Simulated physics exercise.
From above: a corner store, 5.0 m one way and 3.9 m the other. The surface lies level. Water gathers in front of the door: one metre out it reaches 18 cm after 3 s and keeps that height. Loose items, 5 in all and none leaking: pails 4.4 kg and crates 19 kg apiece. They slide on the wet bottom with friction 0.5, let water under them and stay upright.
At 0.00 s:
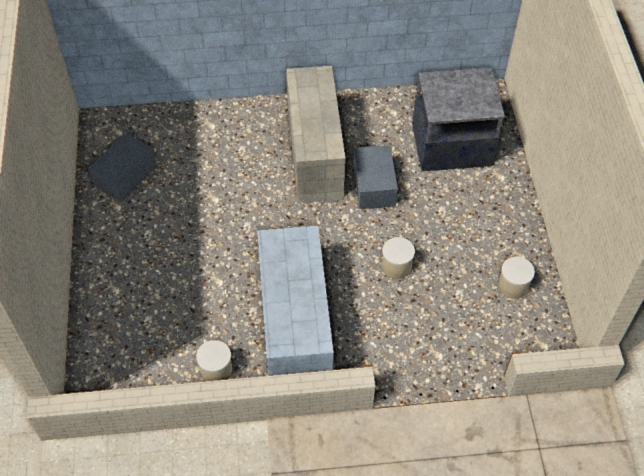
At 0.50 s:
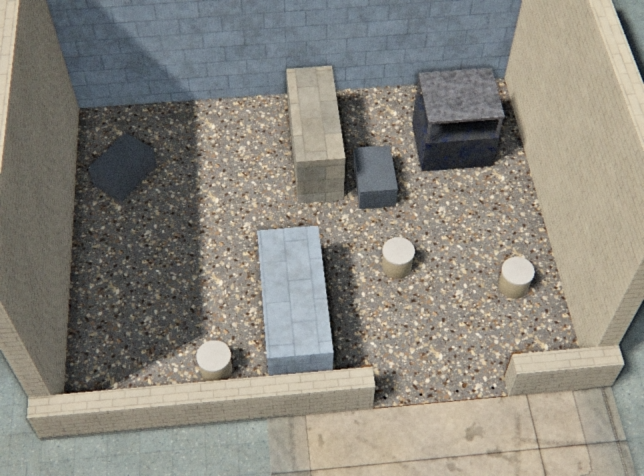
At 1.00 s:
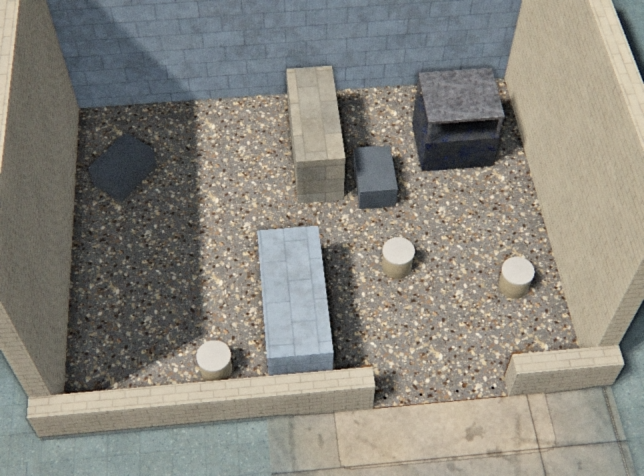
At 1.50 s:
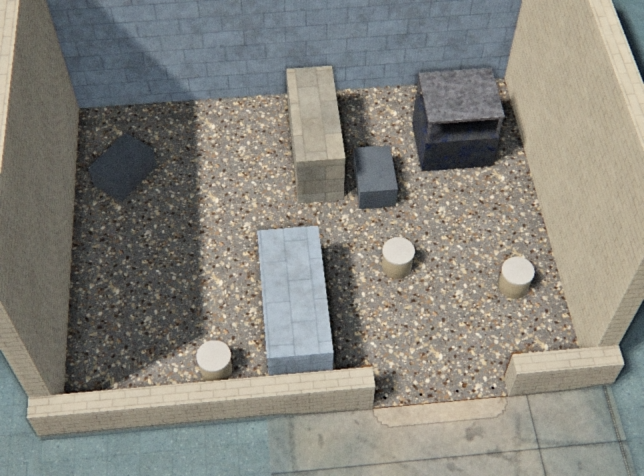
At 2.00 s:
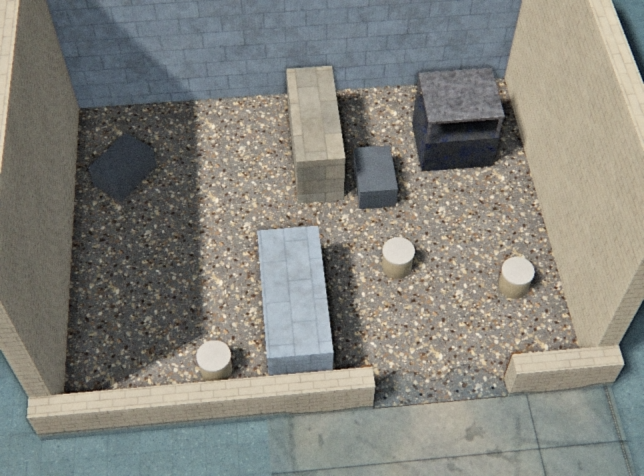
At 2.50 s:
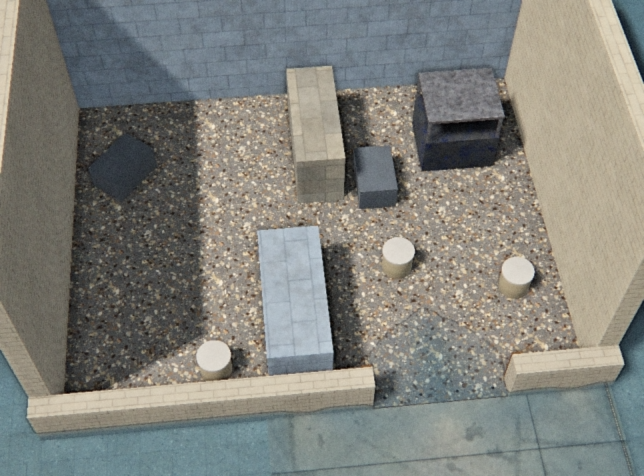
Bluish water spreads over the pale paving outside a small, roofless corner store, seen from high above by a still camera. Inside, on a speckled floor, a light-blue block stands near the front, with a tan block, dark crate-like boxes and a dark hollowed unit behind, and three pale round pails around. The water covers the slabs before the doorway, then creeps in through the gap, while every object stays put.
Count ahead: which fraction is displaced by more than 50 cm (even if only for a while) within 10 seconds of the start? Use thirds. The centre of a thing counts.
That comes to between one and two thirds.
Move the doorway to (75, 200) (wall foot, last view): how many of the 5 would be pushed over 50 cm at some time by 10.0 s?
Then 2.
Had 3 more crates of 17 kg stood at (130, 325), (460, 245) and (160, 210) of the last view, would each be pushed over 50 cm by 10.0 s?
In that order: Less, more, less.
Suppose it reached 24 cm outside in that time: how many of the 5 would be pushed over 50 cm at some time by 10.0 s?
Then 3.
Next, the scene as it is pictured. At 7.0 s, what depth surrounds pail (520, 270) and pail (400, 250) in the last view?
Roughly 11 and 11 cm.
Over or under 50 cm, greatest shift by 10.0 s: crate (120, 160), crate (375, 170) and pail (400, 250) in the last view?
In turn: Under, past it, past it.
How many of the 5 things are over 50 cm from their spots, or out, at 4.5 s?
I count 1.
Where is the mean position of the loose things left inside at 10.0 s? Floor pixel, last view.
Around (333, 176).
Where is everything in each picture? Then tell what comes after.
The first frame shows a pail at (399, 250), on the bottom; a pail at (214, 355), on the bottom; water covers 0.0 m2; 0 of 5 have shifted.
The second frame shows a pail at (399, 250), on the bottom; a pail at (214, 355) rests on the ground; 0.0 m2 under water; 0 of 5 have shifted.
The third frame shows a pail at (399, 250), on the bottom; a pail at (214, 355) rests on the ground; water covers 0.0 m2; 0 of 5 have shifted.
The fourth frame shows a pail at (399, 250) rests on the ground; a pail at (214, 355) rests on the ground; 0.0 m2 under water; 0 of 5 have shifted.
The fifth frame shows a pail at (399, 250) rests on the ground; a pail at (214, 355), on the bottom; water covers 0.1 m2; 0 of 5 have shifted.
The sixth frame shows a pail at (399, 250) rests on the ground; a pail at (214, 355) rests on the ground; 0.7 m2 under water; 0 of 5 have shifted.
After 3.5 s 0 of 5 are over 50 cm from their spots; 0 afloat.
After 4.5 s 1 of 5 are over 50 cm from their spots; 0 afloat.
After 7.0 s 3 of 5 are over 50 cm from their spots; 2 afloat.
After 10.0 s 3 of 5 are over 50 cm from their spots, and 3 have been at some point; 3 afloat.
